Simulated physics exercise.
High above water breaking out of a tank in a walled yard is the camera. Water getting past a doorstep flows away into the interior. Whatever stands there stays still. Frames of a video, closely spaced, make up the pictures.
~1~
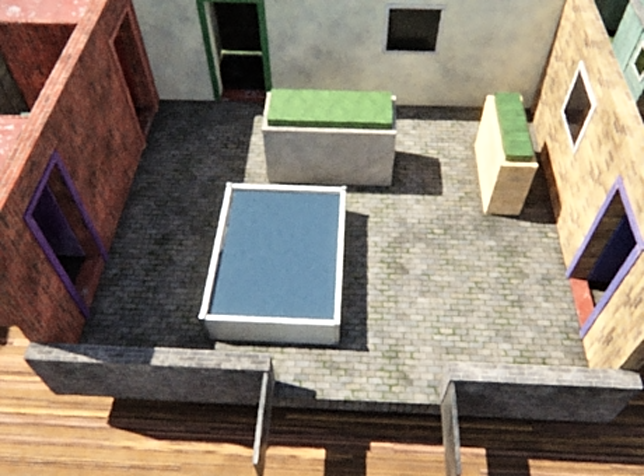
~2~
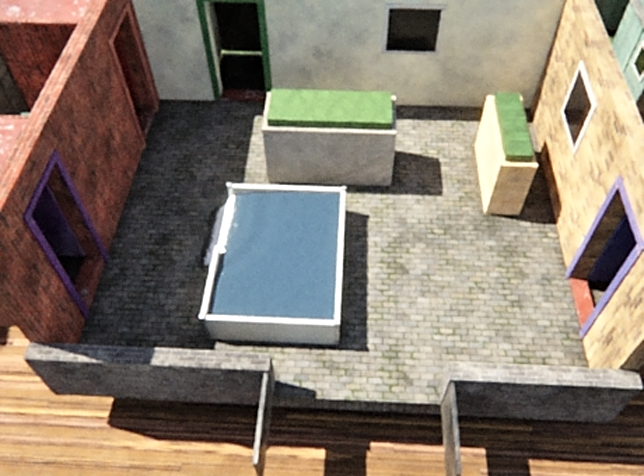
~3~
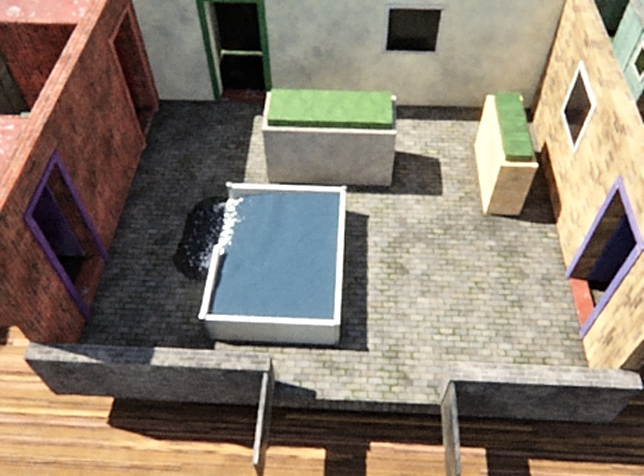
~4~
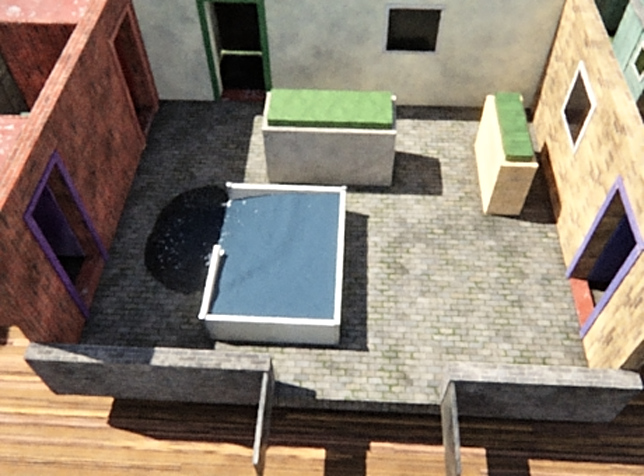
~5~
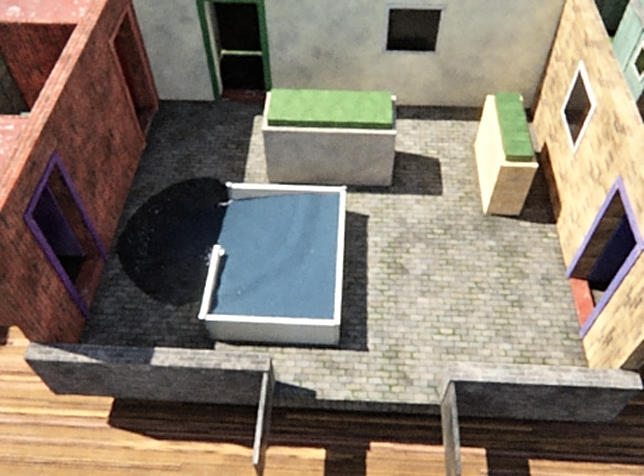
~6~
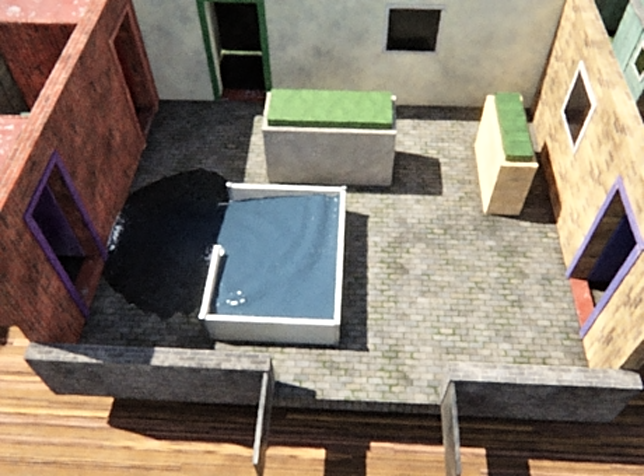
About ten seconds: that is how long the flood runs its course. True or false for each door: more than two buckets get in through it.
The purple door: False; the blue door: False; the red door: False; the green door: False.
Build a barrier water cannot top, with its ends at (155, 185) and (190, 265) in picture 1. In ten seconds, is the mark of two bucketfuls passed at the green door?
Green exceeds the limit.
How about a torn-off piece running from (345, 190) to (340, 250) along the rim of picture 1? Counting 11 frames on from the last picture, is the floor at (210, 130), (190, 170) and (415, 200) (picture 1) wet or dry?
So: Spared, then spared, then wetted.
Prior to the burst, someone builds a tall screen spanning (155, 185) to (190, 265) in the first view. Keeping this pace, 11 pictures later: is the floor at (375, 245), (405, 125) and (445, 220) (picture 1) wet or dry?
Taking the points in the order given, they are high and dry, high and dry and high and dry.
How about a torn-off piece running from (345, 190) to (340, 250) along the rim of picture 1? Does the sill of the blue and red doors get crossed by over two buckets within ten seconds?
Blue exceeds the limit, red falls short.
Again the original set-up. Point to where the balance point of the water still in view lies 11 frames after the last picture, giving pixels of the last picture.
It's close to (224, 248).
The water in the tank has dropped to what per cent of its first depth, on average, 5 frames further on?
Somewhere near 74 %, give or take.
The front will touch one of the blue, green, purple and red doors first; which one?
Go with the one in purple.
A moment on, water covers 15 % of the floor; the purple door wet at the sill, nothing in, the blue door not reached, the red door not reached, the green door not reached.
Next, water covers 20 % of the floor; the purple door wet at the sill, nothing in, the blue door not reached, the red door wet at the sill, nothing in, the green door not reached.
Then, water covers 35 % of the floor; the purple door wet at the sill, nothing in, the blue door not reached, the red door wet at the sill, nothing in, the green door wet at the sill, nothing in.
Later, water covers 65 % of the floor; the purple door wet at the sill, nothing in, the blue door not reached, the red door under two buckets in, the green door under two buckets in.
In the end, water covers 85 % of the floor; the purple door wet at the sill, nothing in, the blue door wet at the sill, nothing in, the red door under two buckets in, the green door under two buckets in.
